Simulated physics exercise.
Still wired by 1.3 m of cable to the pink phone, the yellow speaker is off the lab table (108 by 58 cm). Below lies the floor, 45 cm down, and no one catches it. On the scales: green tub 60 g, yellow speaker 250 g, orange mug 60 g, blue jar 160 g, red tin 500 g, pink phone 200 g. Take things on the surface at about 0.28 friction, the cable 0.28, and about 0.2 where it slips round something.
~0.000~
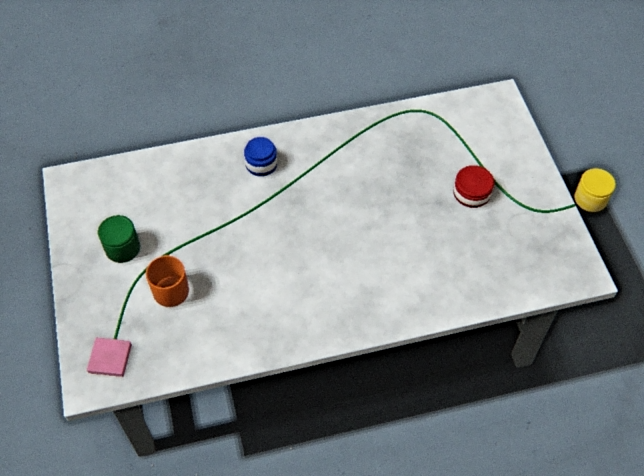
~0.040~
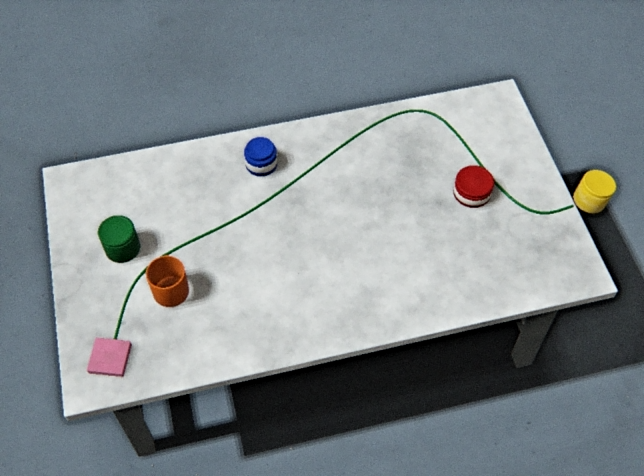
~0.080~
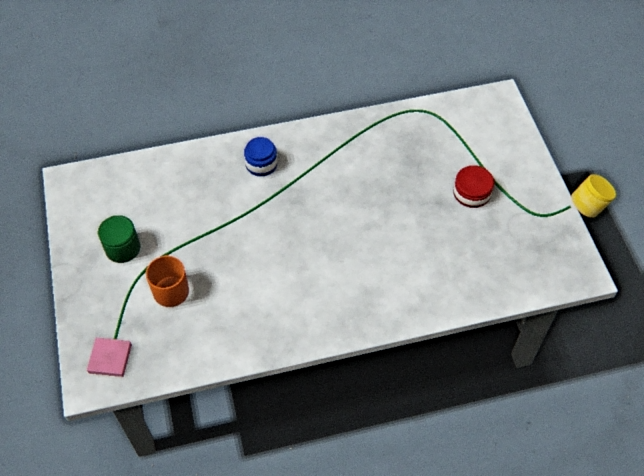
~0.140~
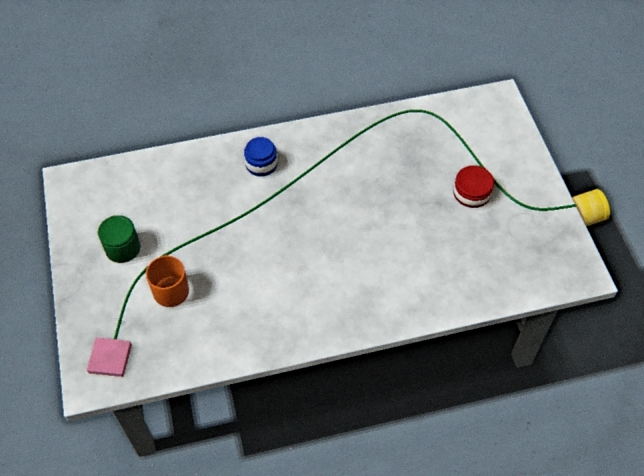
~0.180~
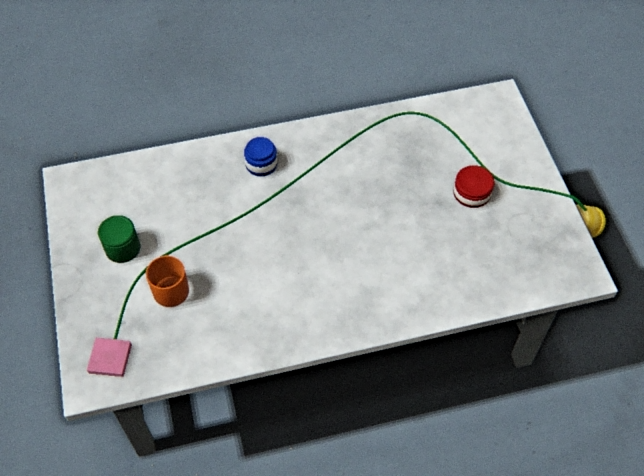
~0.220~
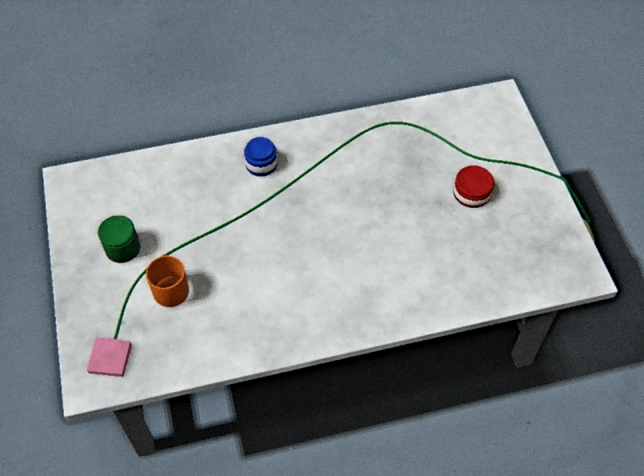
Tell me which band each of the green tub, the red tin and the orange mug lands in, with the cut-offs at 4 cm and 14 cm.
One by one: The green tub stays short of the middle range; the red tin stays short of the middle range; the orange mug goes past the middle range.
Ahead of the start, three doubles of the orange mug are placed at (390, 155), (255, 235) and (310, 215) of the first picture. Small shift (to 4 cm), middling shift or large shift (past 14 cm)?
Big, moderate, then moderate.
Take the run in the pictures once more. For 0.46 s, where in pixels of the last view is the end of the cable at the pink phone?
Close to (168, 319) in the last picture.
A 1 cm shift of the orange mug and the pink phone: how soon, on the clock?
Orange mug 0.34 s; pink phone 0.34 s, roughly.
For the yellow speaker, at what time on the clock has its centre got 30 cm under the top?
Roughly 0.30 s.
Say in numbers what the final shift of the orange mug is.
Orange mug: Off the top.
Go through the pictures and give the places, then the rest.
In the first frame, green tub (116, 230); red tin (475, 180); orange mug (165, 272); cable runs through (517, 202) (445, 122) (343, 145) (246, 214) (140, 277).
In the second frame, yellow speaker (598, 183); cable runs through (516, 202) (343, 145) (140, 277).
In the third frame, yellow speaker (593, 196); cable runs through (516, 202) (343, 145) (140, 277).
In the fourth frame, yellow speaker (589, 208); cable runs through (517, 202) (343, 145) (140, 277).
In the fifth frame, yellow speaker (584, 221); cable runs through (534, 189) (343, 145) (140, 277).
In the sixth frame, green tub (116, 230); red tin (475, 180); orange mug (165, 272); cable runs through (564, 180) (450, 144) (343, 145) (246, 213) (140, 277).
After 0.5 s, the cable's tail end at (168, 319); orange mug on its side, 23 cm off its start, pink phone 10 cm off its start, yellow speaker over the edge.
After 0.7 s, the cable's tail end at (186, 301); orange mug over the edge, pink phone 20 cm off its start, yellow speaker over the edge.
After 1.0 s, the cable's tail end at (186, 301); orange mug over the edge, pink phone 20 cm off its start at (185, 281), yellow speaker over the edge.
After 1.2 s, the cable's tail end at (186, 301); orange mug over the edge, pink phone 20 cm off its start, yellow speaker over the edge.
After 2.4 s, the cable's tail end at (186, 301); orange mug over the edge, red tin 0 cm off its start at (476, 181), green tub 0 cm off its start at (116, 230), pink phone 20 cm off its start at (185, 281).
